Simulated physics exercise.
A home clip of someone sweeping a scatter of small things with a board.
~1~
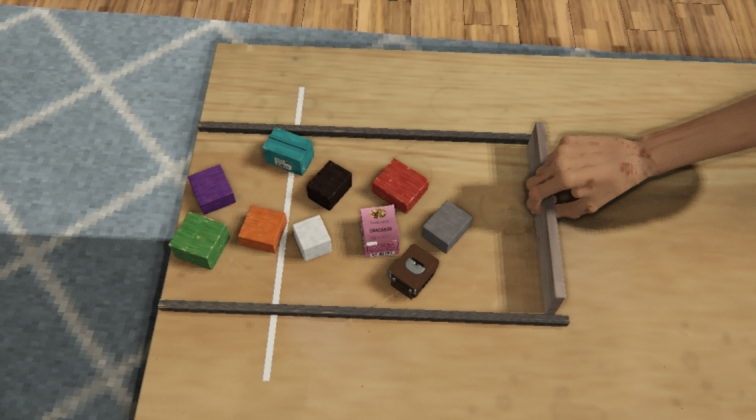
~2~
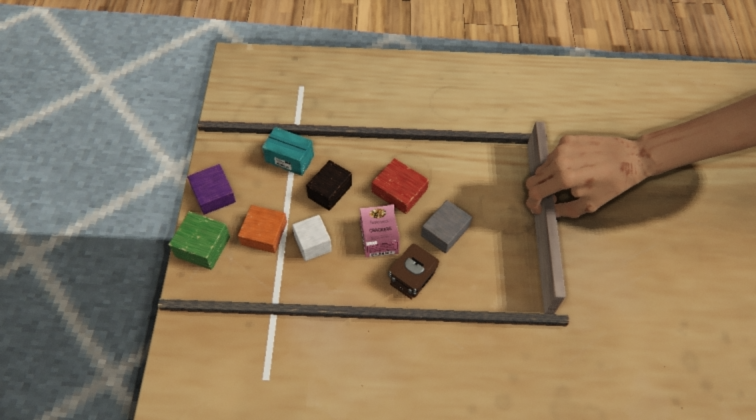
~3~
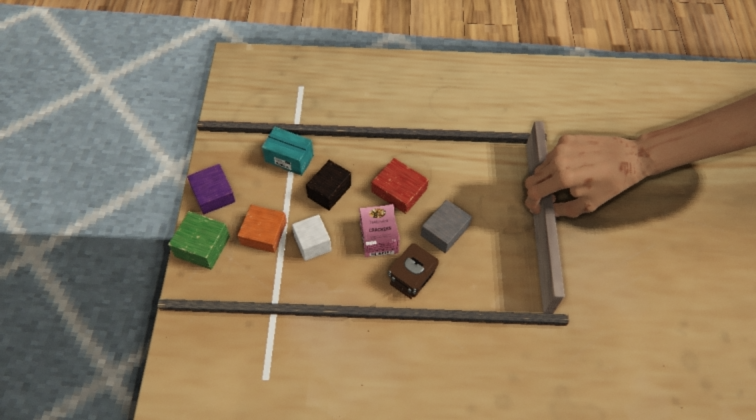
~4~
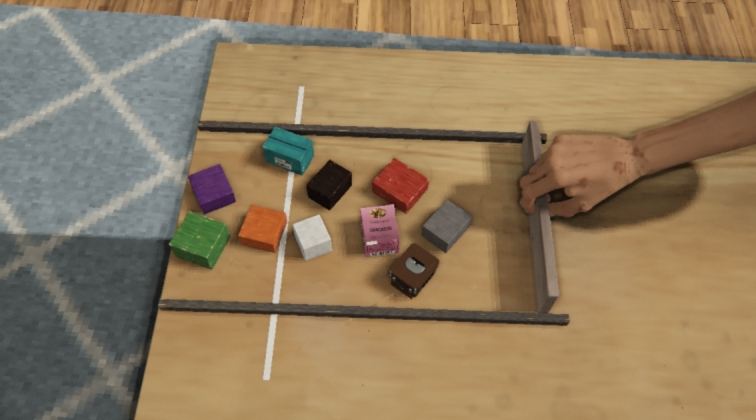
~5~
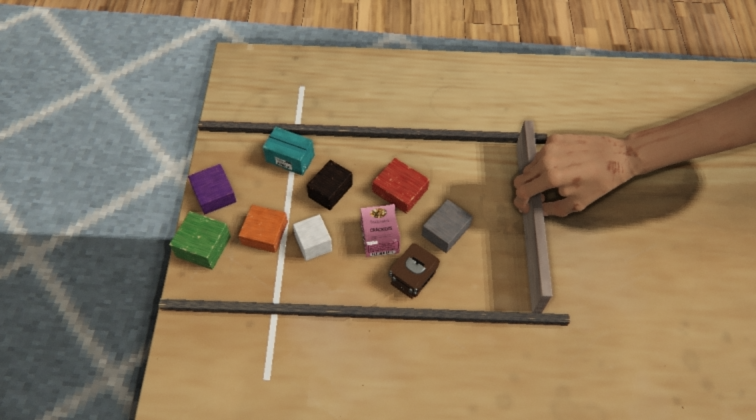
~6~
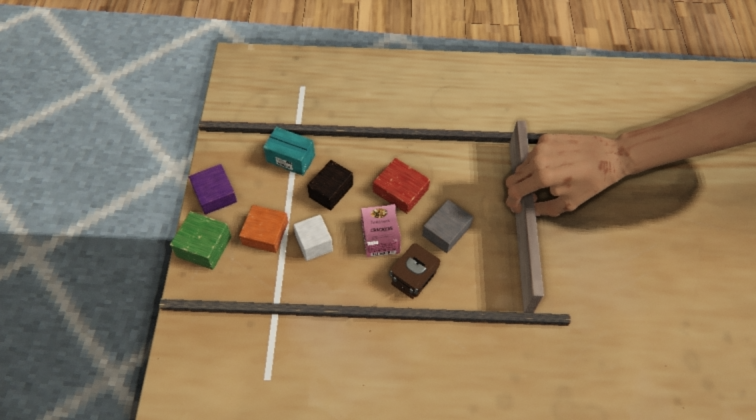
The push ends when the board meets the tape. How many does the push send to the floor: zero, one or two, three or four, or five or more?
The number that fall off is one or two.
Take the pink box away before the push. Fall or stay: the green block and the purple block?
The green block tumbles off, the purple block holds on.
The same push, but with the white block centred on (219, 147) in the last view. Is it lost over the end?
From there it holds on.
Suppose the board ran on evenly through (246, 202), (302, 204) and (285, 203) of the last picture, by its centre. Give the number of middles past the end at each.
The counts: 4, 1 and 2.
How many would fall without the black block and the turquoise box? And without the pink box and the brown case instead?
The counts: 2 and 1.
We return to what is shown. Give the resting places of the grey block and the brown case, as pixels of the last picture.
About (269, 229), and the other about (262, 274).
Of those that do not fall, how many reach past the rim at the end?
That would be 1.
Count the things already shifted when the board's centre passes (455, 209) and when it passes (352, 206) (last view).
First 1, then 9.
A little later, none off yet; green block at rest near (201, 240); purple block at rest near (213, 189); orange block at rest near (264, 229).
Next, none off yet; green block moving near (196, 241); purple block at rest near (213, 189); orange block shifted a little near (243, 227).
When it is over, the number that fall off is one or two; down, orange block and green block.
